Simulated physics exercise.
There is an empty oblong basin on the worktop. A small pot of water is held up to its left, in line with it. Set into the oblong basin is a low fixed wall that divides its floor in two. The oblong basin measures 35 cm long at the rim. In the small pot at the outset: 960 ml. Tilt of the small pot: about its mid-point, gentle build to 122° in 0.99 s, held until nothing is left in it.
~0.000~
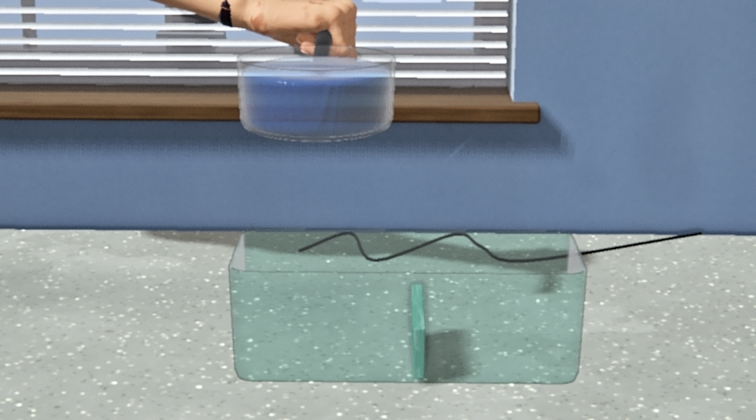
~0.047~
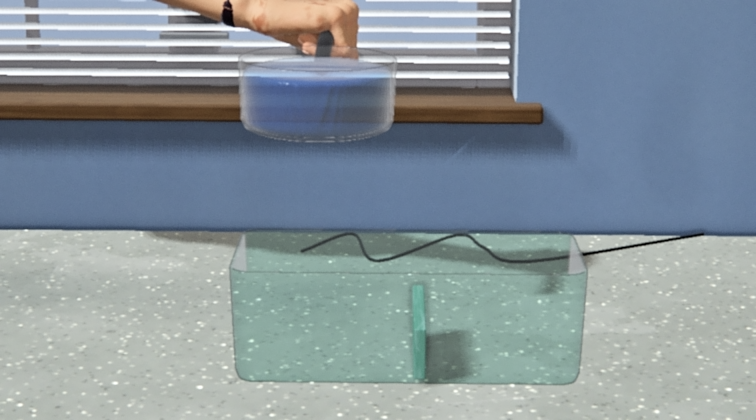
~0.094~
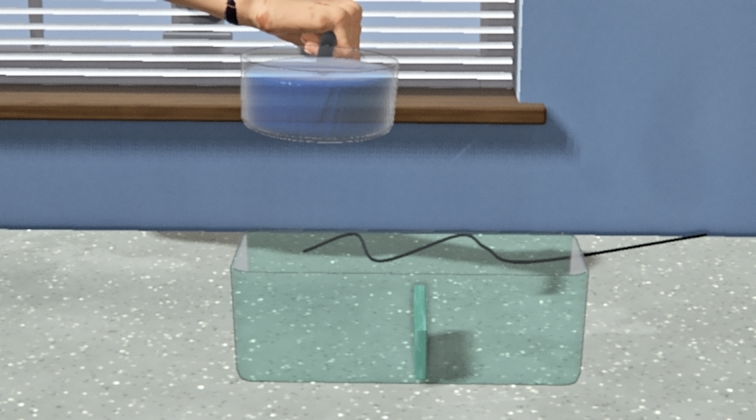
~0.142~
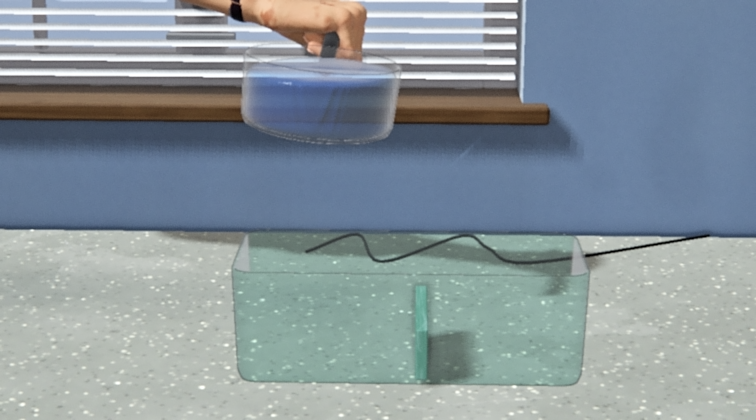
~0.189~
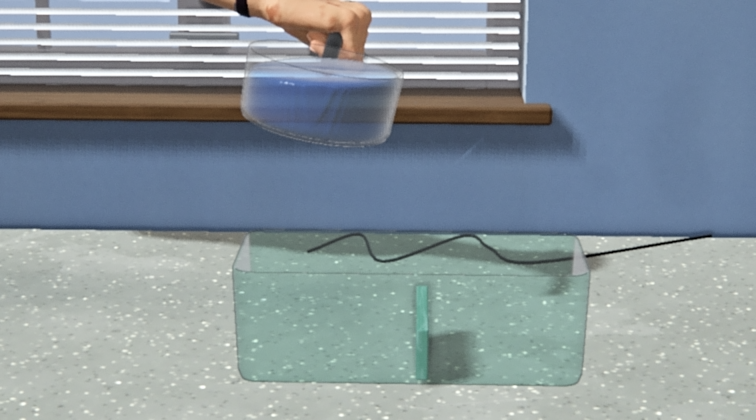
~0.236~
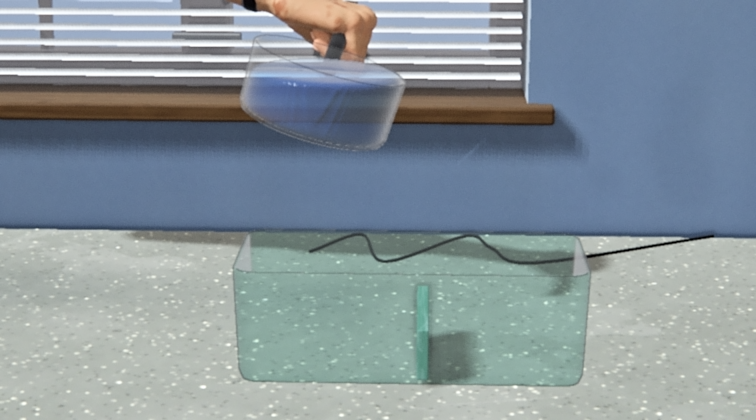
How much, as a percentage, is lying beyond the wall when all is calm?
Around 74 per cent lies beyond the wall.
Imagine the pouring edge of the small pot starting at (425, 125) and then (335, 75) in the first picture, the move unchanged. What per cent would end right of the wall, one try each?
About 80 %, then about 20 %.
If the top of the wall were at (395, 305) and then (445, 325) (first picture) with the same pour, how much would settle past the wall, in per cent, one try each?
The first gives near 80 per cent and the second near 50 per cent.
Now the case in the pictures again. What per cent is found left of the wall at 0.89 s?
18 %.
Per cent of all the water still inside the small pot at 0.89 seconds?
About 2 per cent.
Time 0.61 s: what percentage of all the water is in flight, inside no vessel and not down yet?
Share: Roughly 46 per cent.
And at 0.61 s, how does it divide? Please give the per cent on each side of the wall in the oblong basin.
0 left and 24 right, roughly.
After 0.61 s the tilt is 83° and 30 per cent is still to pour, 0 is left of the wall and 24 right of it.
After 0.89 s the tilt is 119° and 2 per cent is still to pour, 18 is left of the wall and 74 right of it.
After 1.18 s the tilt is 122° and 0 per cent is still to pour, 25 is left of the wall and 74 right of it.
After 1.49 s the tilt is 122° and 0 per cent is still to pour, 25 is left of the wall and 74 right of it.
In the end 25 per cent lies left of the wall, 74 right of it and 1 outside.
